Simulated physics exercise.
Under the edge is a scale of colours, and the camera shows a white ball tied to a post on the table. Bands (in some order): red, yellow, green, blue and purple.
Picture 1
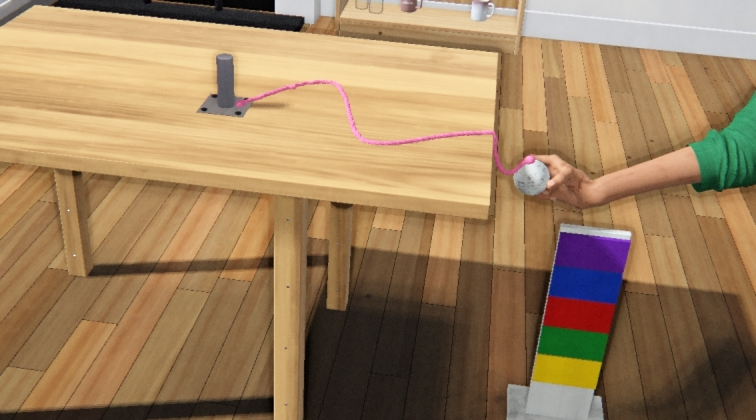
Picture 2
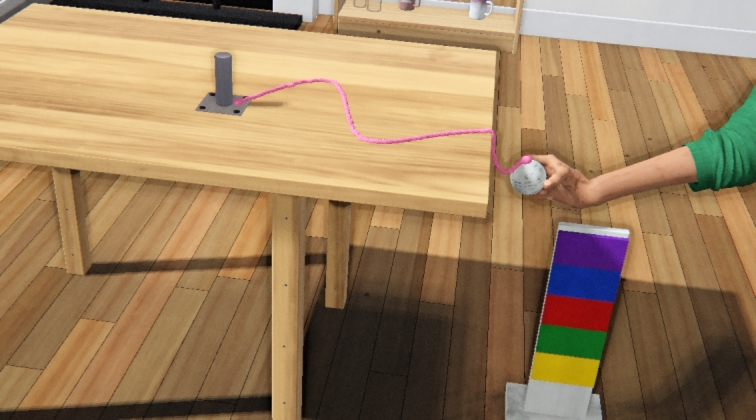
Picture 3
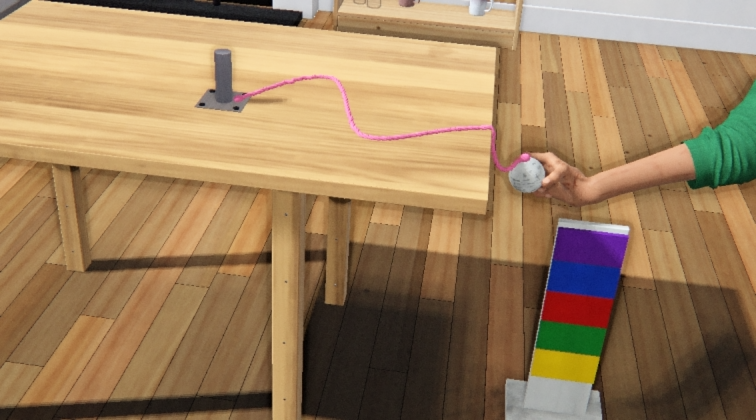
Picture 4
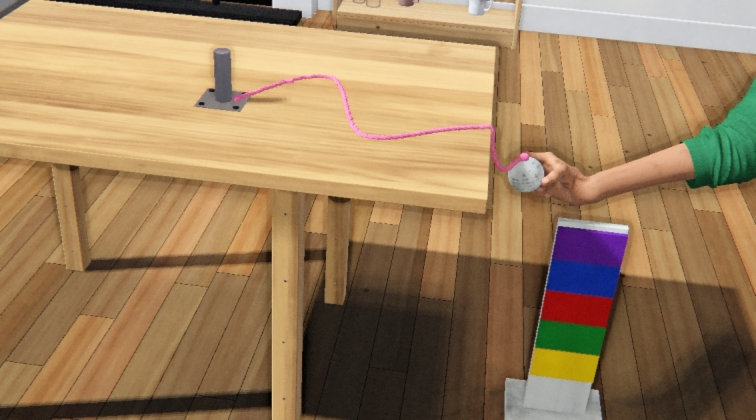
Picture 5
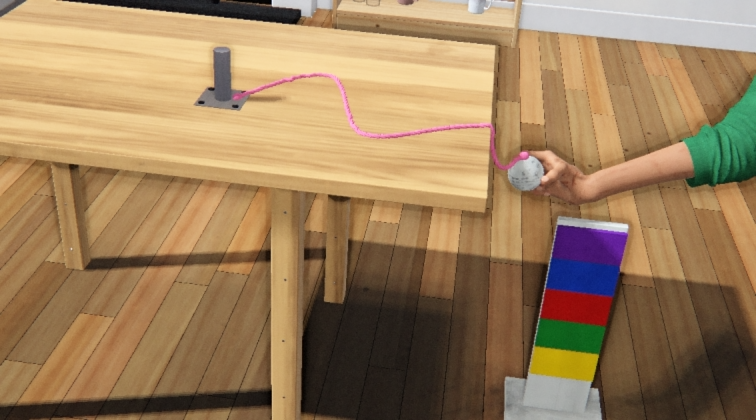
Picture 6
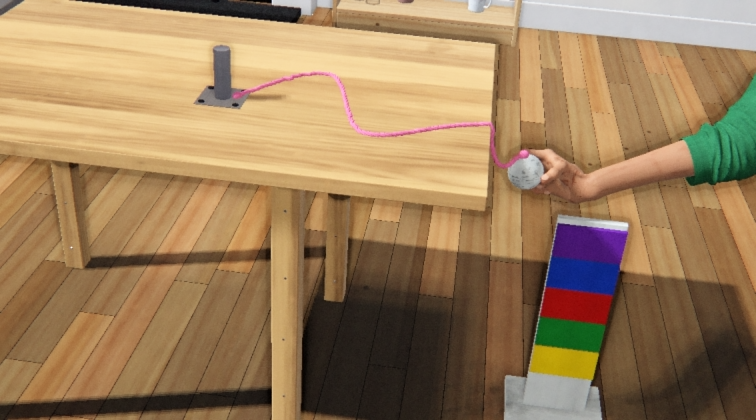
A hand holds a white ball tied to a tabletop post, barely moving.
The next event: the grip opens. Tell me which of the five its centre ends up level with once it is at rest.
Its centre ends up level with green.
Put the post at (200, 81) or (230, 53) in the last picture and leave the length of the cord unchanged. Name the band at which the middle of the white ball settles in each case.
Going case by case, it's red and then red.
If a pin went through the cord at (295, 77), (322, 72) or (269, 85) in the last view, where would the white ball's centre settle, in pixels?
Going through the three tries, you get (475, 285), (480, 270) and (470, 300).
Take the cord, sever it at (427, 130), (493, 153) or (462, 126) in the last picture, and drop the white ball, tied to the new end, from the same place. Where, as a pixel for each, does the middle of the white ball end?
In that order: (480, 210), (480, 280) and (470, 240).
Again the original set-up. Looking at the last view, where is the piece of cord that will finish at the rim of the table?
Around (356, 127).
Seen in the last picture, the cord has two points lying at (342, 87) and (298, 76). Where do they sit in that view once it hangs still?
Around (397, 106); the other one around (325, 102).
Soon after, ball near (494, 323); level with green.
Then, ball near (439, 298); level with green.
Further on, ball near (482, 316); level with green.
At rest, ball near (463, 311); level with green. The green one.
